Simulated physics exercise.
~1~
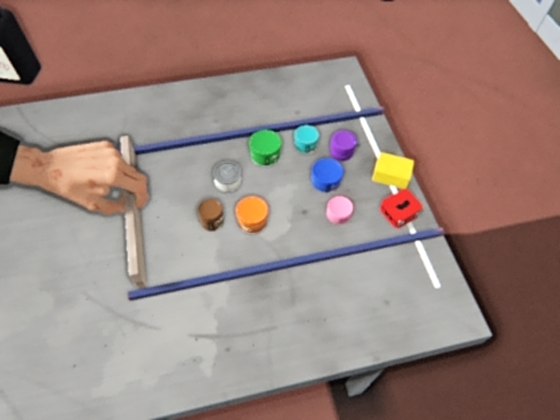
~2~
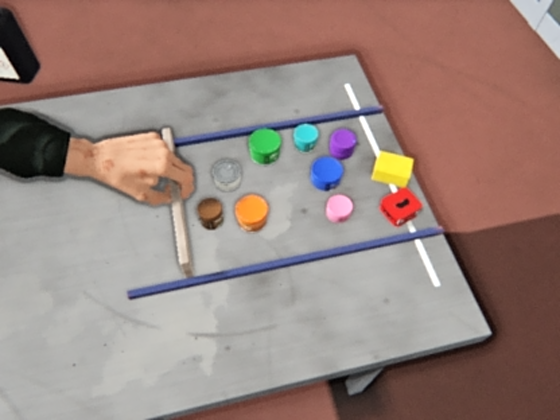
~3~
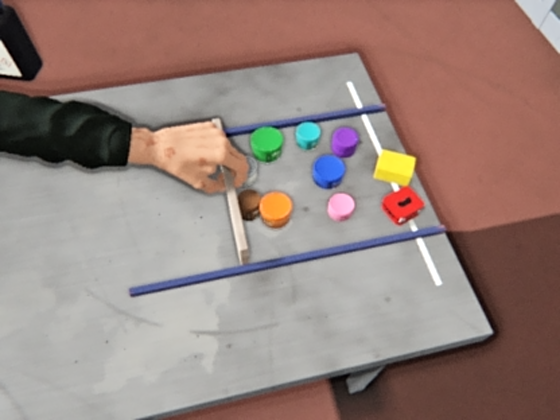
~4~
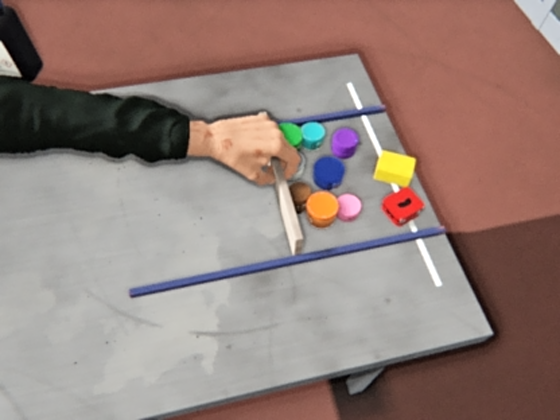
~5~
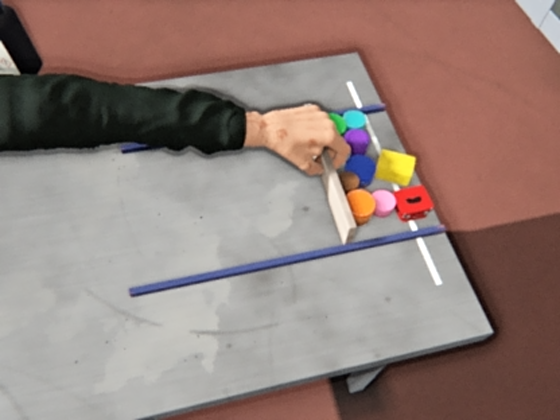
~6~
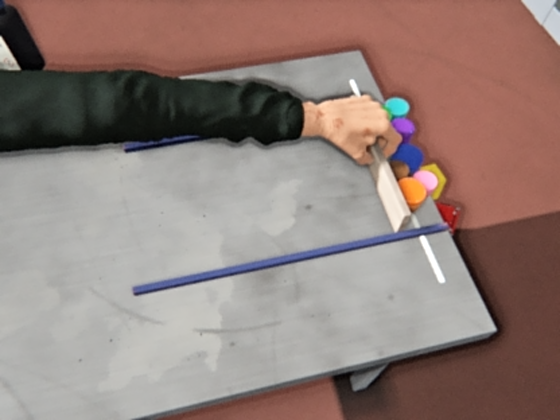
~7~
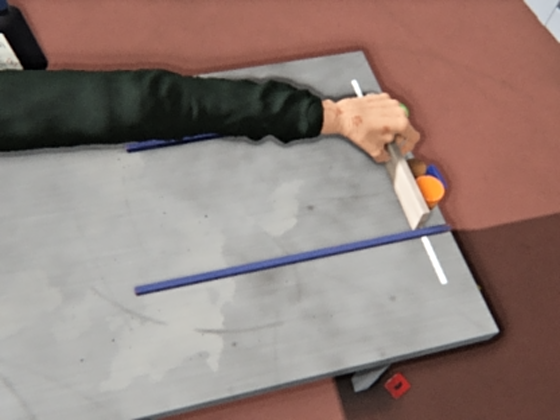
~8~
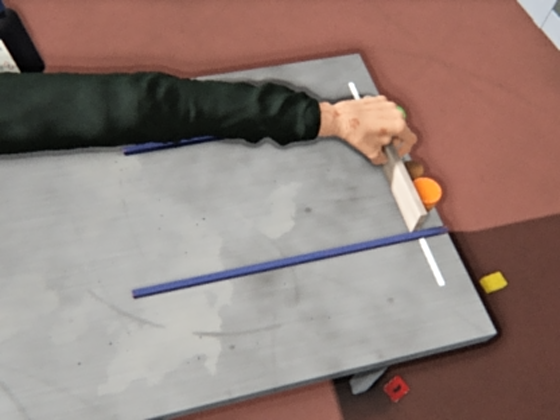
On a gray tabletop, a hand slides an upright board rightward between two blue rails, sweeping together scattered colorful small objects and pushing them past a white tape line, until most drop off the right edge and the orange one remains beside the board at the brink.
